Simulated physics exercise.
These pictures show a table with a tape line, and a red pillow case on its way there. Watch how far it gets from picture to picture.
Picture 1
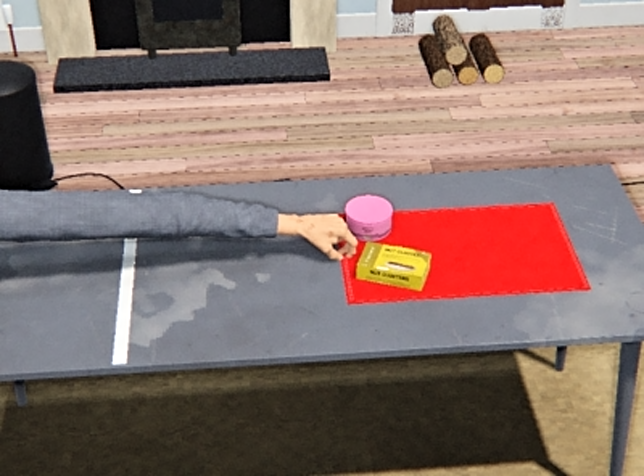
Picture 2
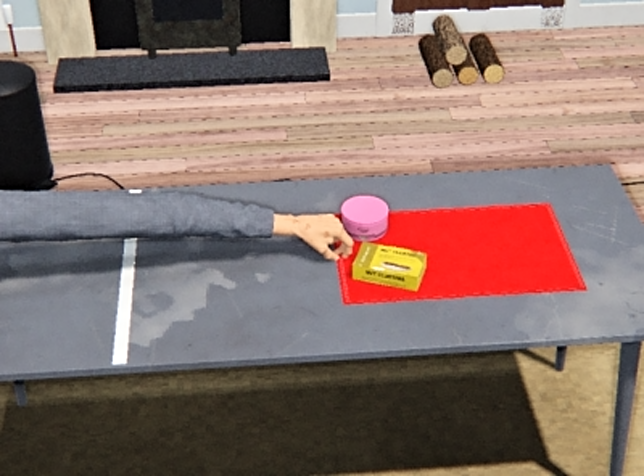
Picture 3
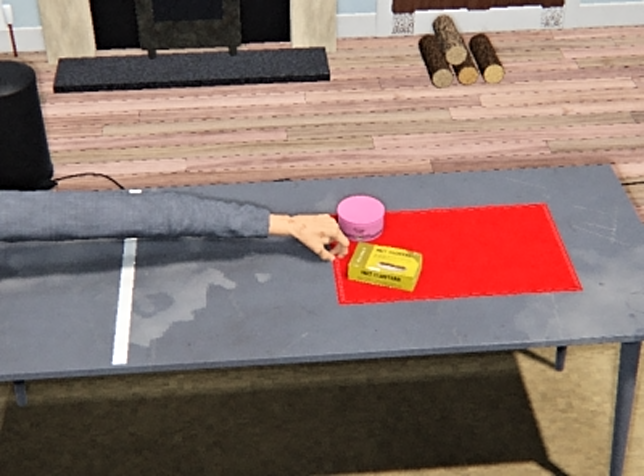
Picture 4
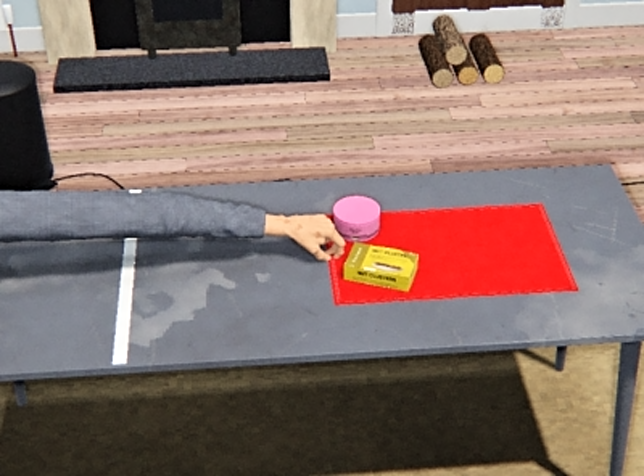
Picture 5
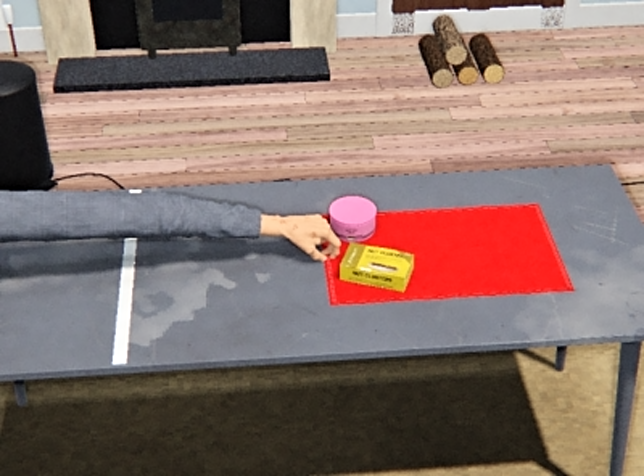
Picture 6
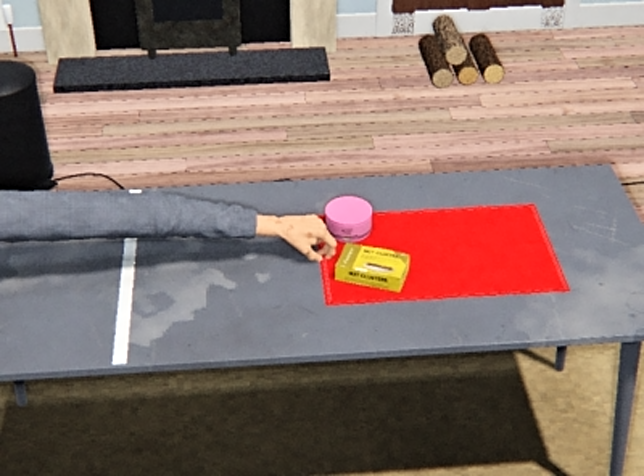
In a room with a pale wooden floor, a fireplace and stacked logs, a grey table is seen from above at a fixed angle. A white tape line crosses its left part, and a pink tub and yellow packet sit on a red pillow case to the right. A grey-sleeved arm reaches in from the left, its hand beside them, as cloth, tub and packet slide slightly leftward together.
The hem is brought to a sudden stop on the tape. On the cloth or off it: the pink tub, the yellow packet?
The pink tub keeps its seat, the yellow packet stays on the cloth.
Then, 2.22 s past the final frame, hem at the tape; pink tub on the cloth near (167, 230); yellow packet on the cloth near (182, 278).
When it is over, hem at the tape; pink tub on the cloth near (164, 230); yellow packet on the cloth near (178, 278). The pink tub stays on the cloth and the yellow packet remains aboard.
